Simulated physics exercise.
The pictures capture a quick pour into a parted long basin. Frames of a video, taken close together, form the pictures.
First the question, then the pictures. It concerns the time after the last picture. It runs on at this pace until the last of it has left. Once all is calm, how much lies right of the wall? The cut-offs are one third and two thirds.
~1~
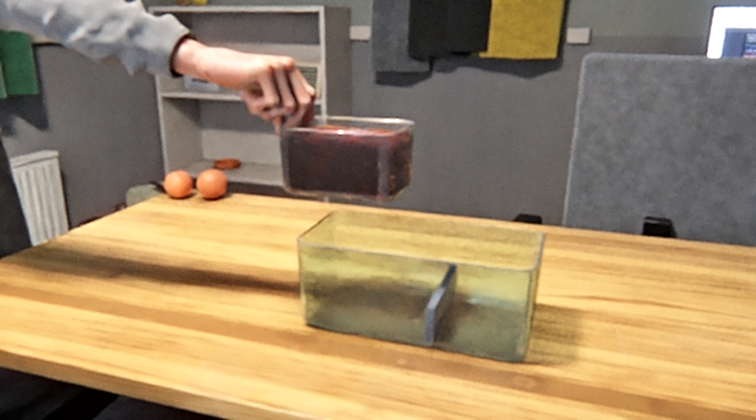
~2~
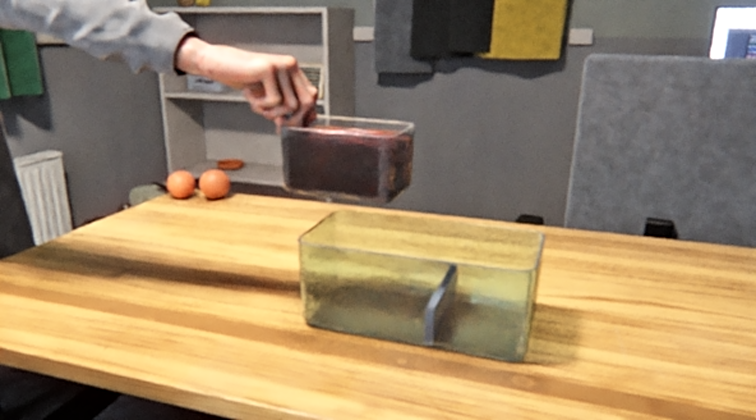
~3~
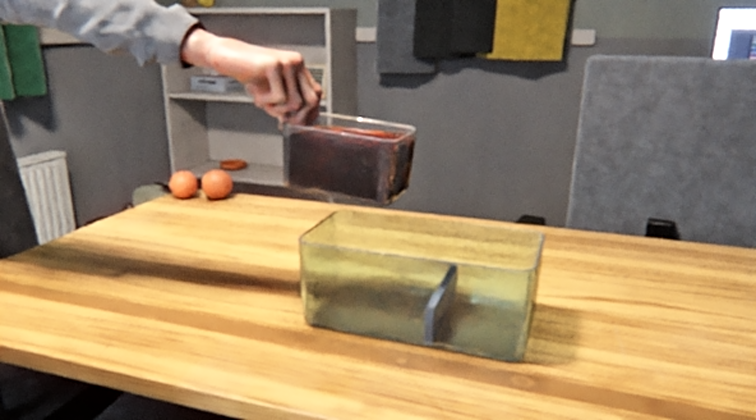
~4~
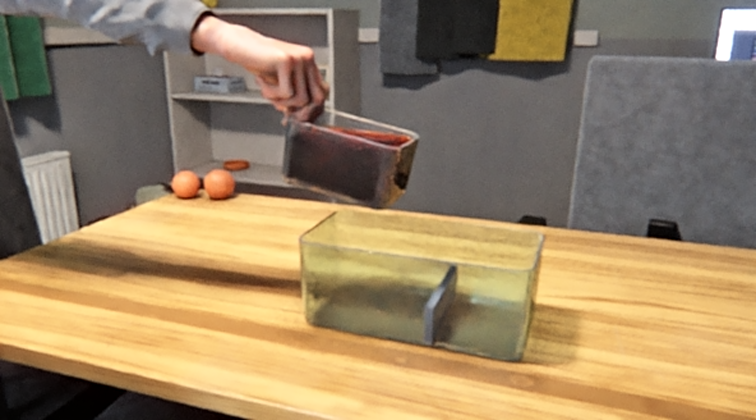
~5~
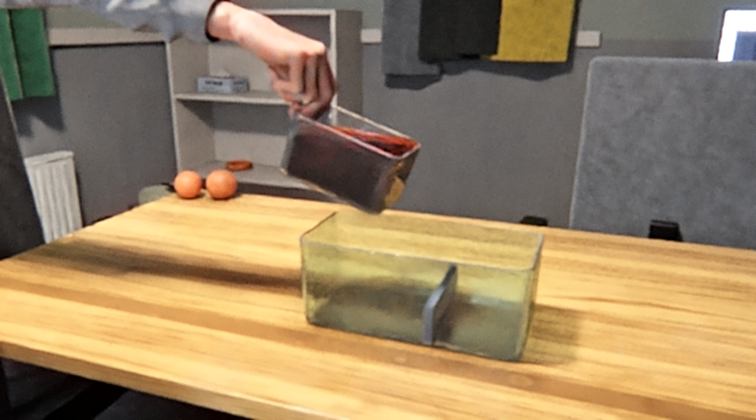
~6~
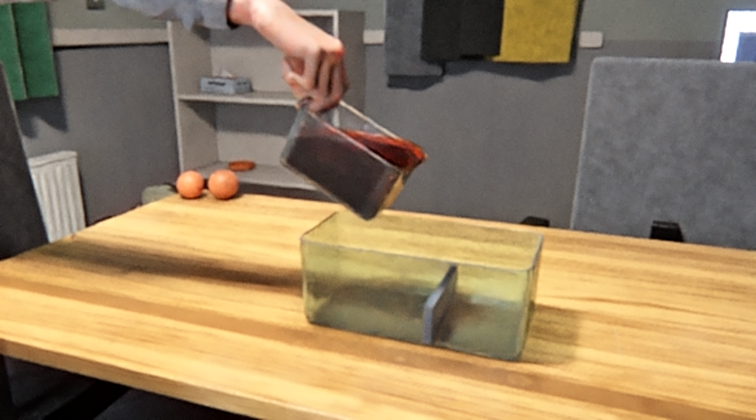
Middling share.
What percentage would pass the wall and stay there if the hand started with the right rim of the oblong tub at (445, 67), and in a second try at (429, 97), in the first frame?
You'd get 75 percent from the first and 70 percent from the second.
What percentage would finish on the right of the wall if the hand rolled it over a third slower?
Result: Roughly 60 %.
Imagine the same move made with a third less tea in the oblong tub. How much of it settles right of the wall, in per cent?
It works out near 30 percent.
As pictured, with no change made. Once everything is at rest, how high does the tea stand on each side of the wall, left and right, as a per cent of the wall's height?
Left side roughly 40, right side roughly 60.
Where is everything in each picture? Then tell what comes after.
In the first frame, it leans 0°; its right rim is at (405, 130); the tea meets the walls at (298, 131) and (405, 138); the long basin's rim runs from (316, 226) to (541, 252); the wall's top is at (442, 288).
In the second frame, it leans 1°; its right rim is at (406, 132); the tea meets the walls at (299, 132) and (405, 139).
In the third frame, it leans 5°; its right rim is at (407, 136); the tea meets the walls at (301, 130) and (407, 141).
In the fourth frame, it leans 11°; its right rim is at (410, 144); the tea meets the walls at (303, 130) and (409, 143).
In the fifth frame, it leans 19°; its right rim is at (411, 153); the tea meets the walls at (305, 133) and (411, 146); 1 per cent is over the edge.
In the sixth frame, it leans 29°; its right rim is at (412, 164); the tea meets the walls at (302, 137) and (413, 158); 5 per cent is over the edge.
A moment on, the oblong tub is tipped on its side and 35 per cent is still to pour, 7 is left of the wall and 29 right of it.
Next, the oblong tub is tipped on its side and 11 per cent is still to pour, 31 is left of the wall and 48 right of it.
Then the oblong tub is tipped on its side and 4 per cent is still to pour, 42 is left of the wall and 49 right of it.
Later the oblong tub is tipped on its side and 2 per cent is still to pour, 48 is left of the wall and 47 right of it.
Finally, 50 per cent lies left of the wall, 47 right of it and 3 outside.
